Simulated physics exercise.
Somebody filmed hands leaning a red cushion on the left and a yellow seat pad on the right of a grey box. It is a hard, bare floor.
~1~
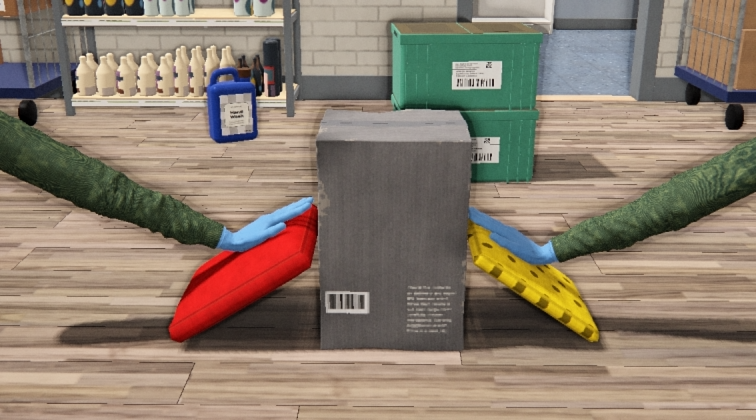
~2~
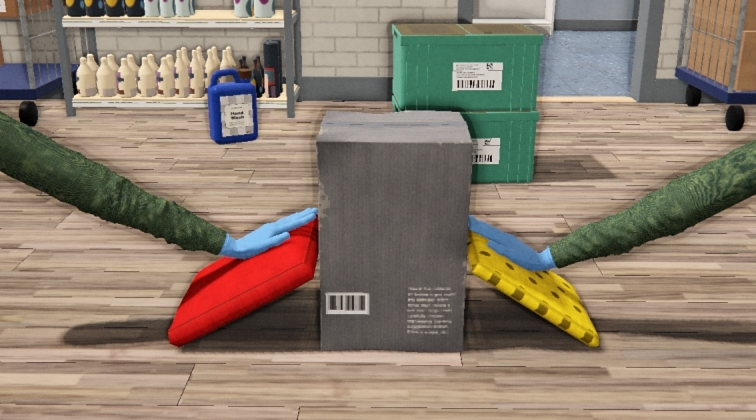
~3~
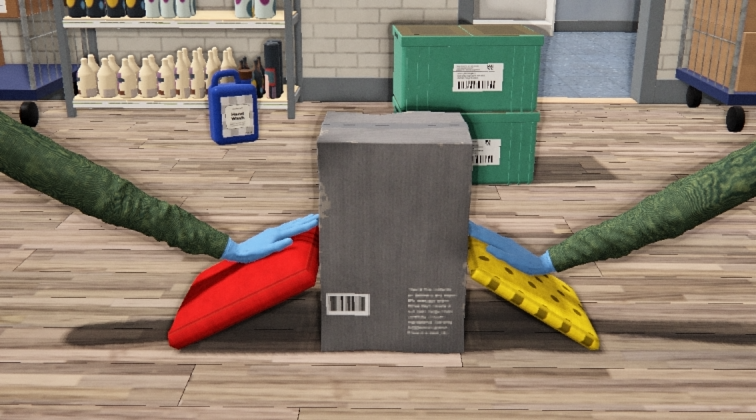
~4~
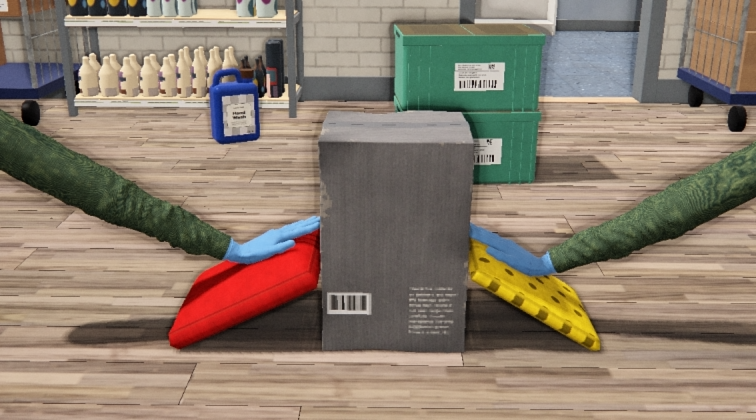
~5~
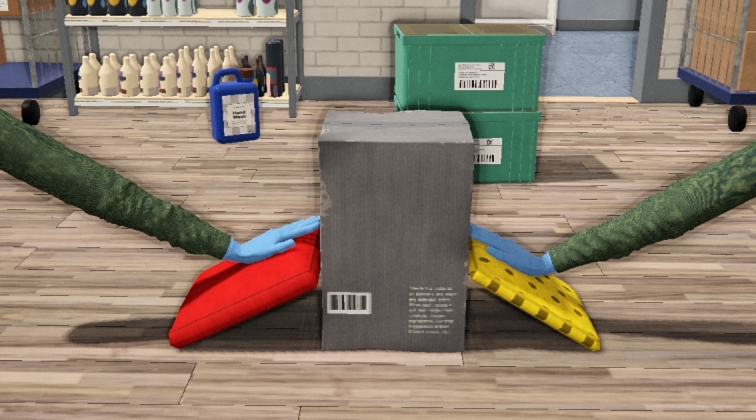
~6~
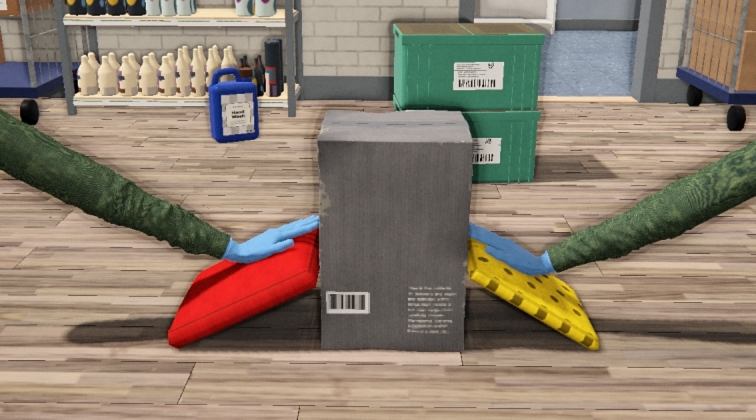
In this clip, two blue-gloved hands rest on a red cushion and a yellow seat pad leaning against opposite sides of a grey box; the hands and cushions shift down very slightly, then stay nearly still.
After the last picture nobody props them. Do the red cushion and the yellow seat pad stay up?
Outcome: The red cushion slides down flat. The yellow seat pad slips and lies down.
Then, 0.28 s after the last picture, cushion flat on the floor near (247, 302); seat pad flat on the floor near (532, 309).
Then, 0.50 s after the last picture, cushion flat on the floor near (249, 303); seat pad flat on the floor near (532, 313).
At rest, cushion flat on the floor near (249, 303); seat pad flat on the floor near (532, 313). The red cushion slips and lies down and the yellow seat pad slumps to the floor.
